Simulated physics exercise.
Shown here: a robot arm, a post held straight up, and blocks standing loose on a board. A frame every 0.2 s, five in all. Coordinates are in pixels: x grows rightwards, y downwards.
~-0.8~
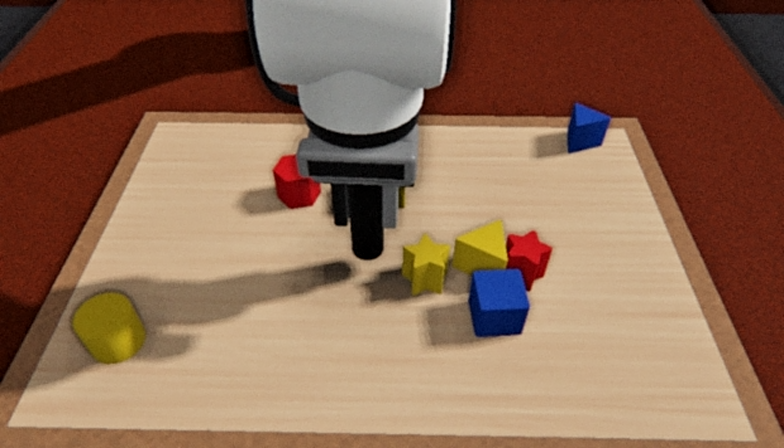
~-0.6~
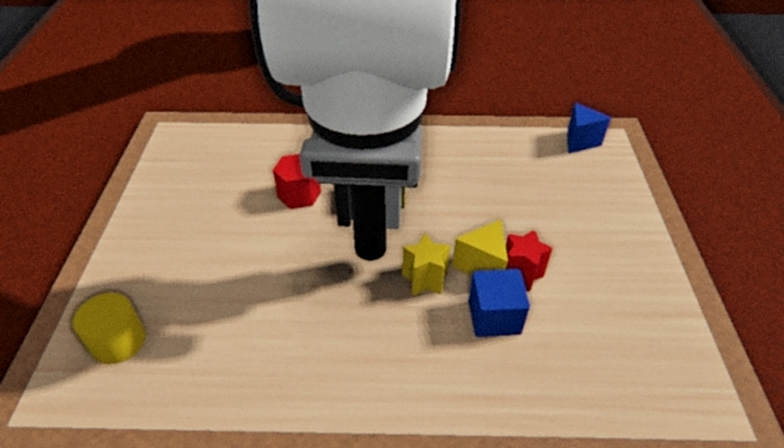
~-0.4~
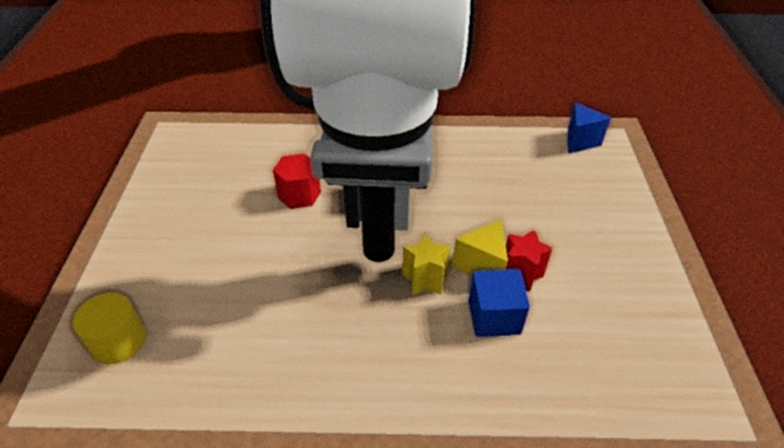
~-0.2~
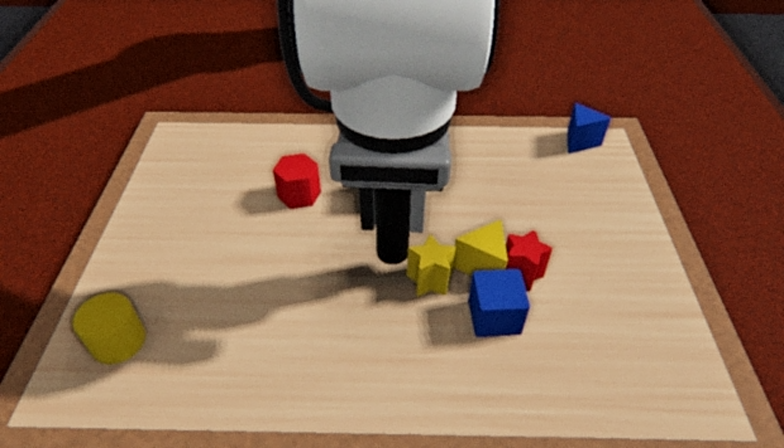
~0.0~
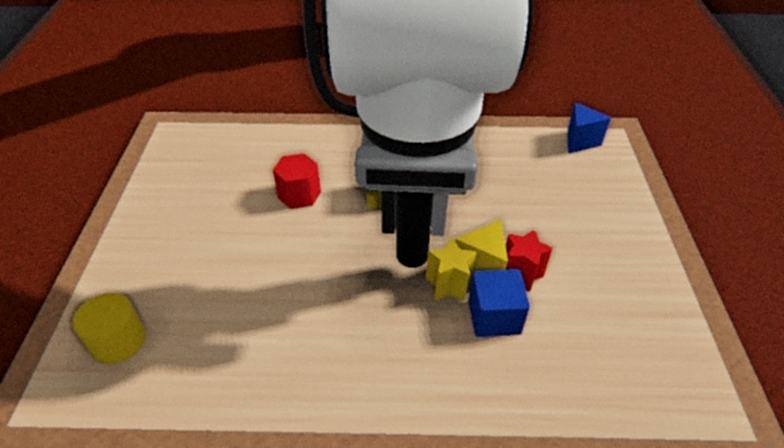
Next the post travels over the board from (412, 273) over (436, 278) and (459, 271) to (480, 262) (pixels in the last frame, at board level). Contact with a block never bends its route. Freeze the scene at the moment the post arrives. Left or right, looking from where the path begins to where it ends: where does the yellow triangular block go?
The yellow triangular block goes left.
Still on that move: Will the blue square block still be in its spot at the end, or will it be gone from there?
It travels a centimetre or more.
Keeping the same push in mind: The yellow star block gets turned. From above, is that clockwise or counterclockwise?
Viewed from overhead, the yellow star block winds up turned clockwise.
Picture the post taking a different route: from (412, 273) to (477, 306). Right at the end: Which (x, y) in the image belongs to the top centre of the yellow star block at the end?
I'd expect the centre of its top face to be at (525, 294).
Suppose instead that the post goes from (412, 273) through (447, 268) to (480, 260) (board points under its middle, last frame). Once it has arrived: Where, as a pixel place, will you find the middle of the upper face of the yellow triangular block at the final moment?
The middle of its upper face will lie at (515, 224).
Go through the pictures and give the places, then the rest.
The first frame shows tip of the post at (368, 249), middles of tops, yellow star block at (427, 251), yellow triangular block at (488, 239), blue square block at (501, 289), red star block at (528, 246).
The second frame shows post at (371, 249), nothing pushed.
The third frame shows post at (379, 251), nothing pushed.
The fourth frame shows post at (393, 253), yellow star block at (432, 252).
The fifth frame shows post at (412, 256), yellow star block at (452, 257), yellow triangular block at (488, 239), blue square block at (501, 289), red star block at (528, 246).
What follows on the original path. Halfway along, post at (451, 259); yellow star block at (487, 269), turned 25° clockwise; yellow triangular block at (492, 236); blue square block at (523, 298), turned 15° clockwise.
At the end, post at (483, 245); yellow star block at (500, 262), turned 75° clockwise; yellow triangular block at (511, 221), turned 30° clockwise; blue square block at (525, 300), turned 15° clockwise; red star block at (541, 243), turned 25° clockwise.
